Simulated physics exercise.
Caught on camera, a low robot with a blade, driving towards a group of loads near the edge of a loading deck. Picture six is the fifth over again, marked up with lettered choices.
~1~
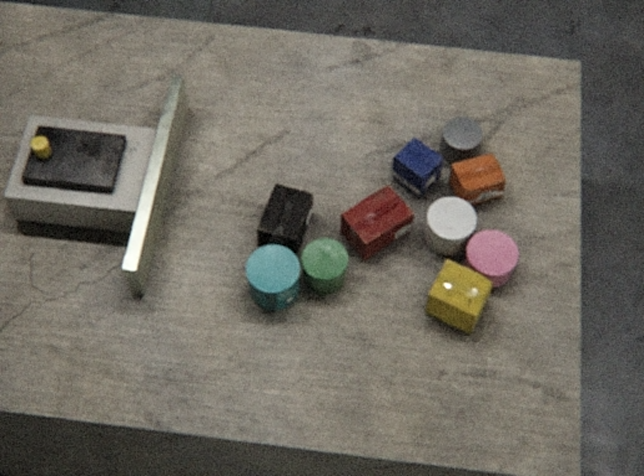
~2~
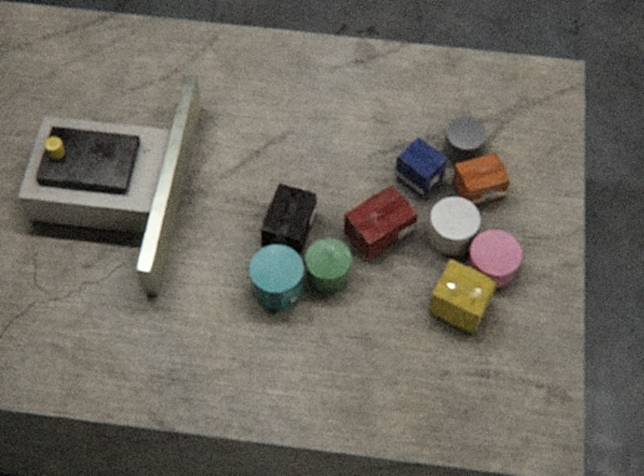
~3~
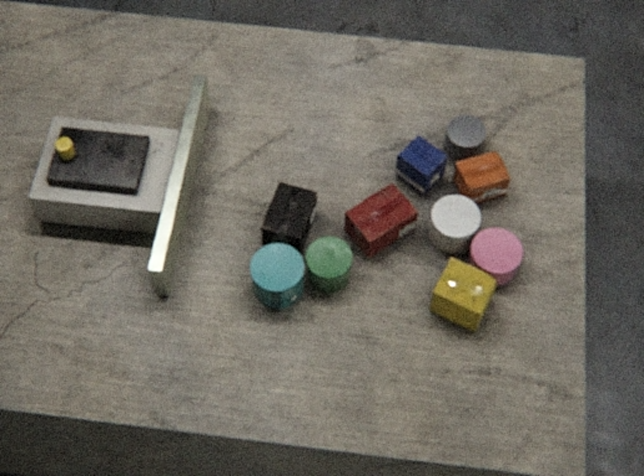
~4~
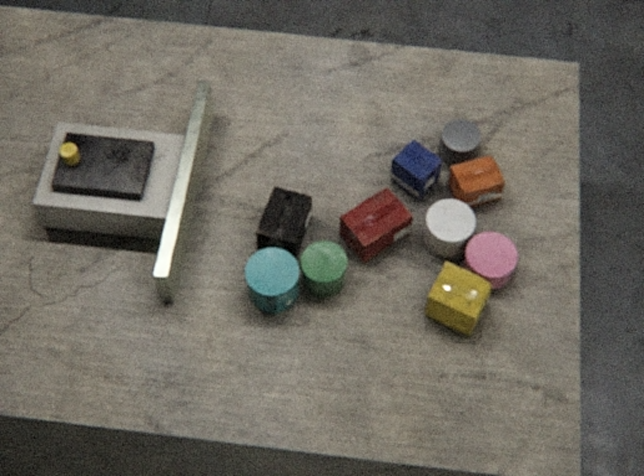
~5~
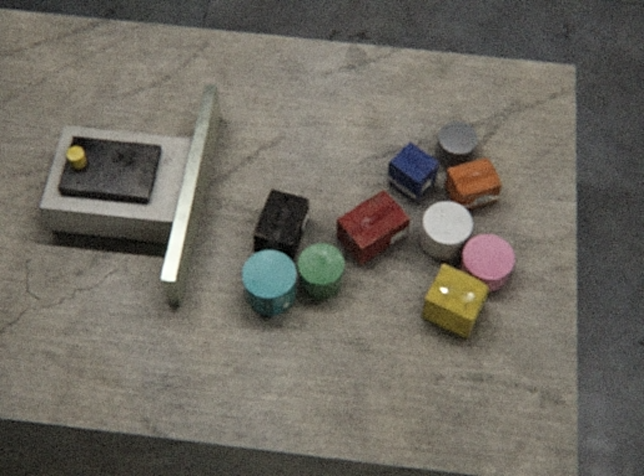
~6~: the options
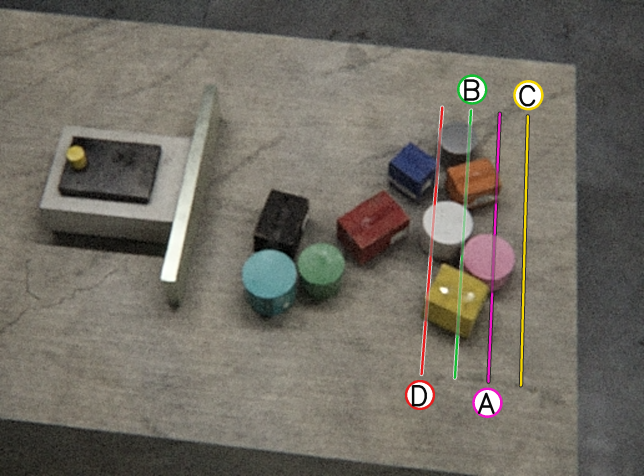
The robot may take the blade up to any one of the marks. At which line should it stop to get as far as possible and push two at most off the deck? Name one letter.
At A, and not beyond.
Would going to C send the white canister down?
By then, yes.
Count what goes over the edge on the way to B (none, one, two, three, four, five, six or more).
By then, none.
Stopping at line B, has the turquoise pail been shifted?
Yes.
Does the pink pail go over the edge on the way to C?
Yes.
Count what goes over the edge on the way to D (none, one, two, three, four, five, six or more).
The count is none.
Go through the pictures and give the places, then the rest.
The first frame shows orange parcel (477, 180); grey canister (461, 141); red parcel (377, 222).
The second frame shows robot (95, 159); yellow box (462, 297).
The third frame shows robot (105, 159); turquoise pail (278, 277).
The fourth frame shows robot (111, 165); green pail (324, 270).
The fifth frame shows robot (117, 169); pink pail (487, 264); orange parcel (472, 185); grey canister (457, 145).
On the marked copy, A at (495, 238); B at (464, 234); C at (525, 241); D at (433, 231).
Taking A. A third of the way, robot (225, 180); turquoise pail (320, 297); green pail (361, 274).
Two thirds of the way, robot (334, 192); pink pail (519, 273); white canister (520, 226).
When it is over, robot (421, 201); white canister over the edge; pink pail over the edge; two fallen.
As for the rest, B is within the limit but short; C drops five; D is within the limit but short.
